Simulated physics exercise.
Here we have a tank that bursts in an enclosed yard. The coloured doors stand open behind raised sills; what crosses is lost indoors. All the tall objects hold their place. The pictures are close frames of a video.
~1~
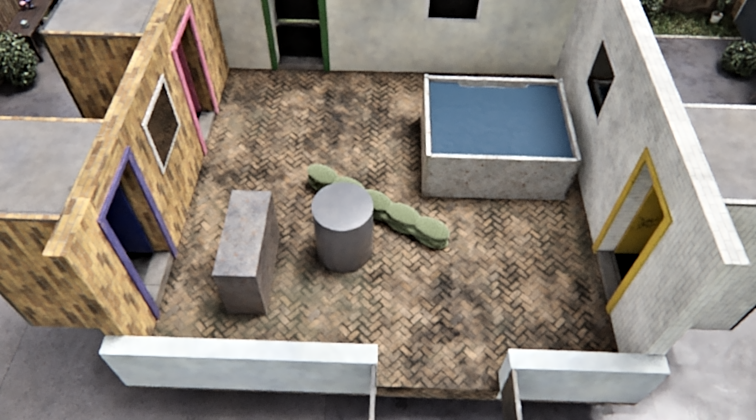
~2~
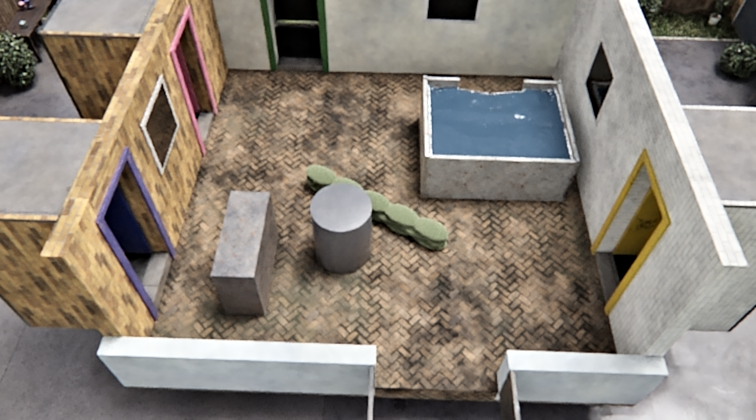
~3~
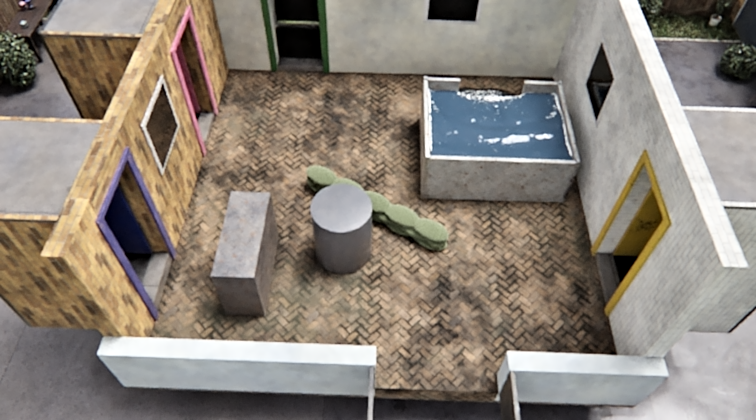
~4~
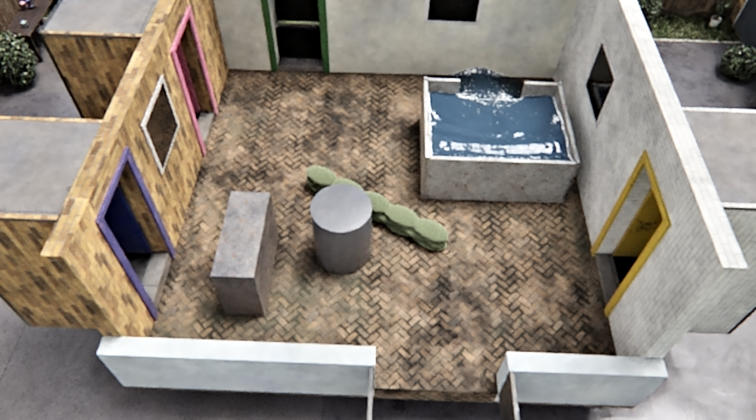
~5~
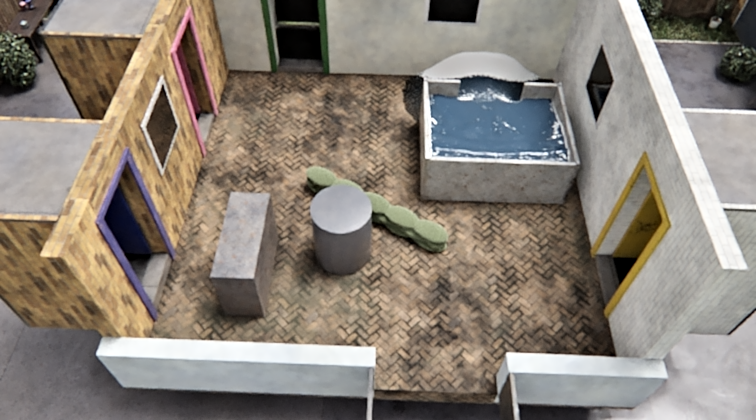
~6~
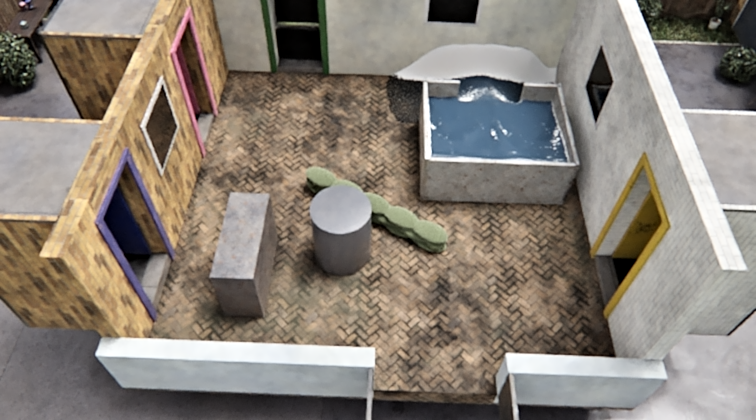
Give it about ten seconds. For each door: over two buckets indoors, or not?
In the end: The blue door stays under that; the yellow door stays under that; the pink door takes more than that; the green door stays under that.
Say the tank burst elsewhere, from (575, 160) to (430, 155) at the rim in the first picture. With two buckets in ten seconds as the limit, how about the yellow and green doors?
Then: The yellow one passes that mark, the green one takes less.
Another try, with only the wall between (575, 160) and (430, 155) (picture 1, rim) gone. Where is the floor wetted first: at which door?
The yellow one.
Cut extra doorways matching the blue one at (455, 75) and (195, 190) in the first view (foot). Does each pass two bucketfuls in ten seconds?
One after the other: Goes over, stays under.
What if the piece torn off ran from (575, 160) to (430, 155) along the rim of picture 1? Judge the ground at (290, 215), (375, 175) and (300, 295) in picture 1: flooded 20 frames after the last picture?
In that order: Clear, awash, awash.
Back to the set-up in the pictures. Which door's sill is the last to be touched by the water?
The door marked blue.
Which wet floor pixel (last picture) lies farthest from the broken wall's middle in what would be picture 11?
Around (283, 77).
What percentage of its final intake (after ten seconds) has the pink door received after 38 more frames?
I make it 75 per cent.
A moment on, water covers 15 % of the floor; the blue door not reached, the yellow door not reached, the pink door not reached, the green door wet at the sill, nothing in.
Next, water covers 35 % of the floor; the blue door not reached, the yellow door wet at the sill, nothing in, the pink door wet at the sill, nothing in, the green door wet at the sill, nothing in.
Then, water covers 55 % of the floor; the blue door wet at the sill, nothing in, the yellow door wet at the sill, nothing in, the pink door over two buckets in, the green door wet at the sill, nothing in.
Later, water covers 80 % of the floor; the blue door wet at the sill, nothing in, the yellow door wet at the sill, nothing in, the pink door far over two buckets in, the green door wet at the sill, nothing in.
In the end, water covers 90 % of the floor; the blue door wet at the sill, nothing in, the yellow door wet at the sill, nothing in, the pink door far over two buckets in, the green door wet at the sill, nothing in.
